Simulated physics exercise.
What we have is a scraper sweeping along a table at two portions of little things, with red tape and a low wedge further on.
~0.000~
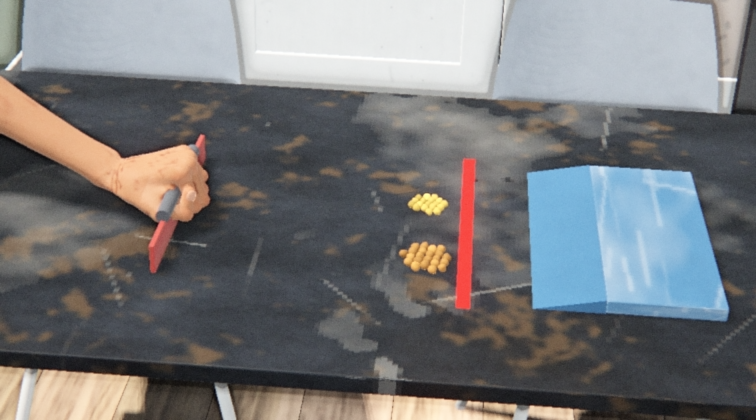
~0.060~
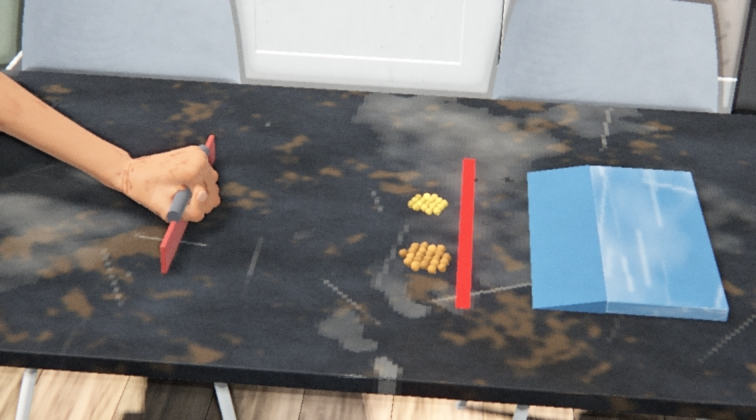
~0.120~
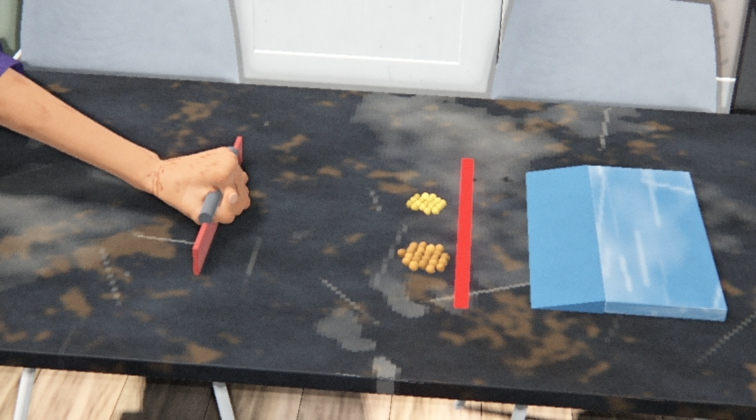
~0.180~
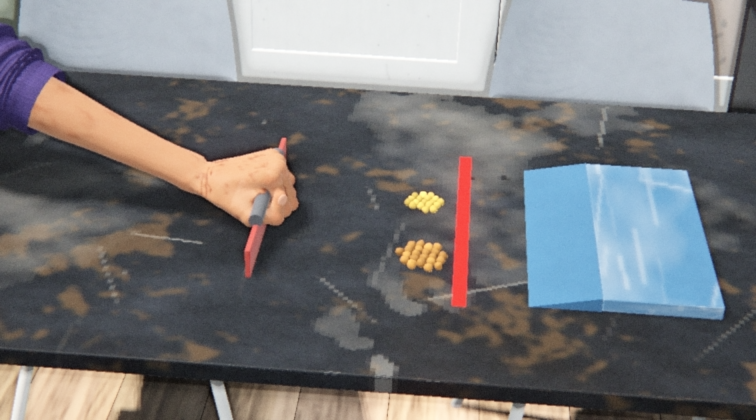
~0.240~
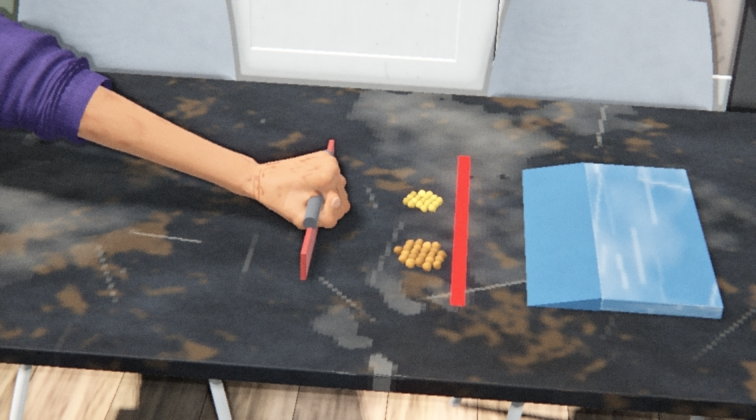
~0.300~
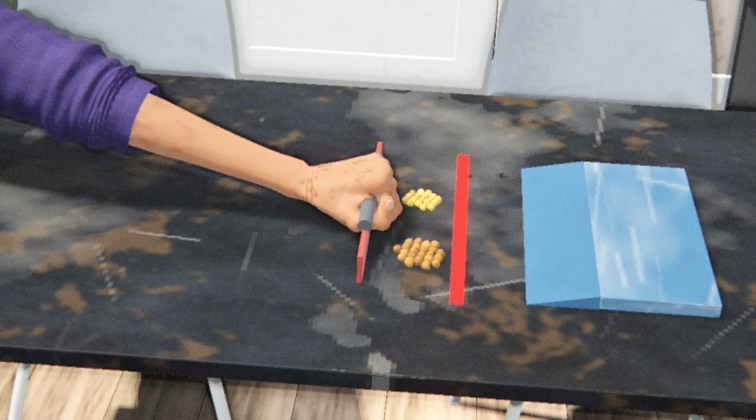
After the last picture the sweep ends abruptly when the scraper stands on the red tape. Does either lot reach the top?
Here the near lot lands some on top while the Far lot lands some on top.
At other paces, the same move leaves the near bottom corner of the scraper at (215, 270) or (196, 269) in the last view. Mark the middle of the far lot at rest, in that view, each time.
Its middle ends up close to (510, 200) the first time, and close to (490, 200) the second time.
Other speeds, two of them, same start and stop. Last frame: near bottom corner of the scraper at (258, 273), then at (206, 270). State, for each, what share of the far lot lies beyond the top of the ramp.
The first try gives 0 percent, the second 0 percent.
After 0.37 s, scraper still moving, near (436, 199); near lot all short of the ramp; far lot all short of the ramp.
After 0.46 s, scraper stopped at the red tape; near lot about a quarter on the ramp, most short of the ramp; far lot about two thirds on the ramp, about a third short of the ramp.
After 0.74 s, scraper stopped at the red tape; near lot nearly all past the top, a small part on the ramp; far lot all past the top.
By the end (1.6 s), scraper stopped at the red tape; near lot nearly all past the top, a small part short of the ramp; far lot all past the top.
